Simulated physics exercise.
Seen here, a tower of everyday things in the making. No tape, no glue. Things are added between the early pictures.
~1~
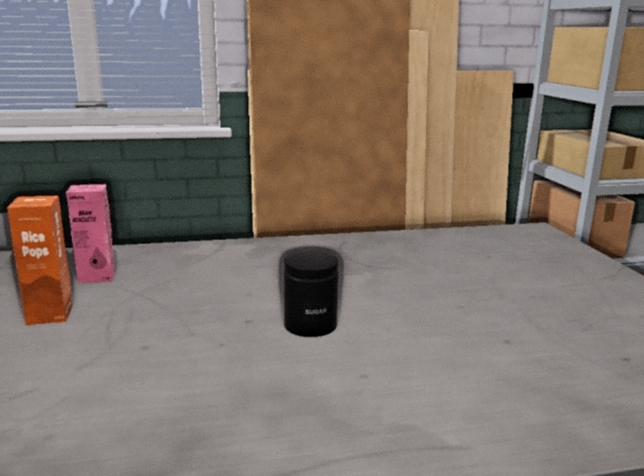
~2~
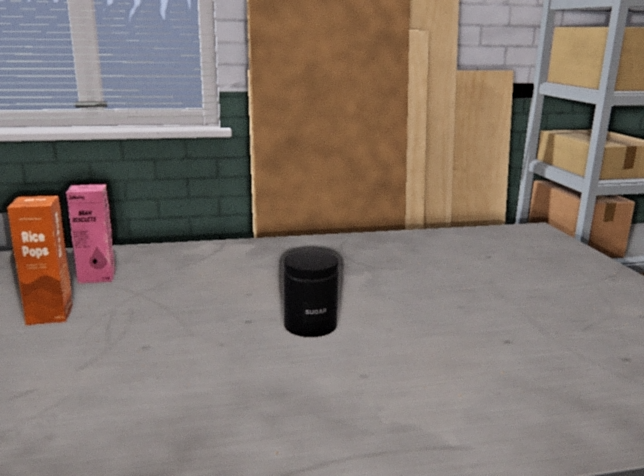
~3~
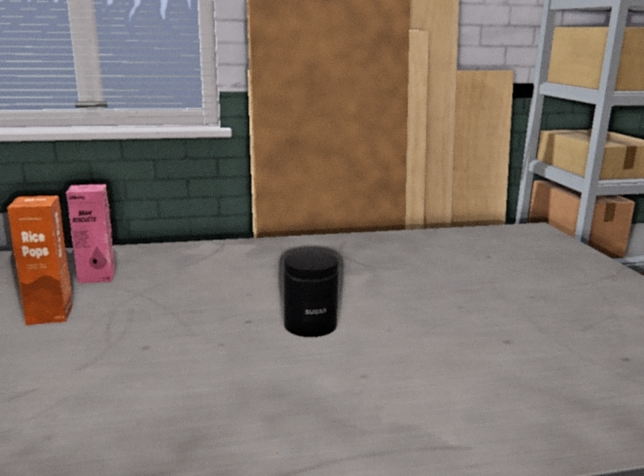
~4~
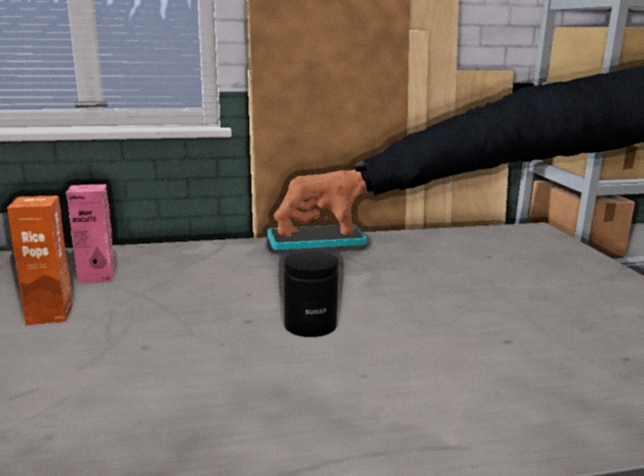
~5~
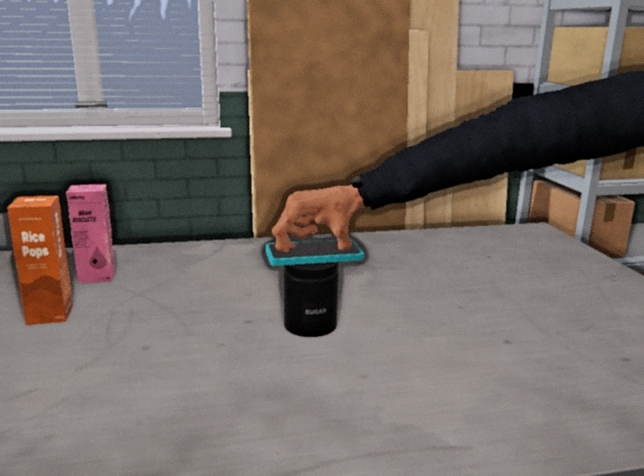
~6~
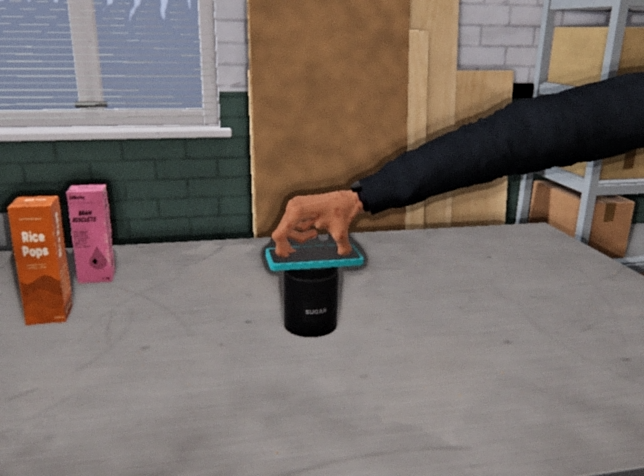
A grey tabletop in a storeroom-like space, with a window, green and white brick, wooden boards and box-filled shelves behind, is seen from slightly above by a still camera. A black jar stands near the middle, with orange and pink cartons at left. After a motionless stretch, a dark-sleeved arm appears from the right, its hand lowering a flat turquoise phone onto the jar.
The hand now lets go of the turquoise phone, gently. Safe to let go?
As it turns out, it holds.
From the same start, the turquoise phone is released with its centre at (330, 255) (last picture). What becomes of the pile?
Then it holds.
Then, 0.30 s past the last view, nothing moves.
Then, 0.70 s past the last view, turquoise phone resting near (314, 257).
Finally, all 4 still in place. Final places as the last picture's camera would see them, turquoise phone near (314, 257). The pile keeps its balance.
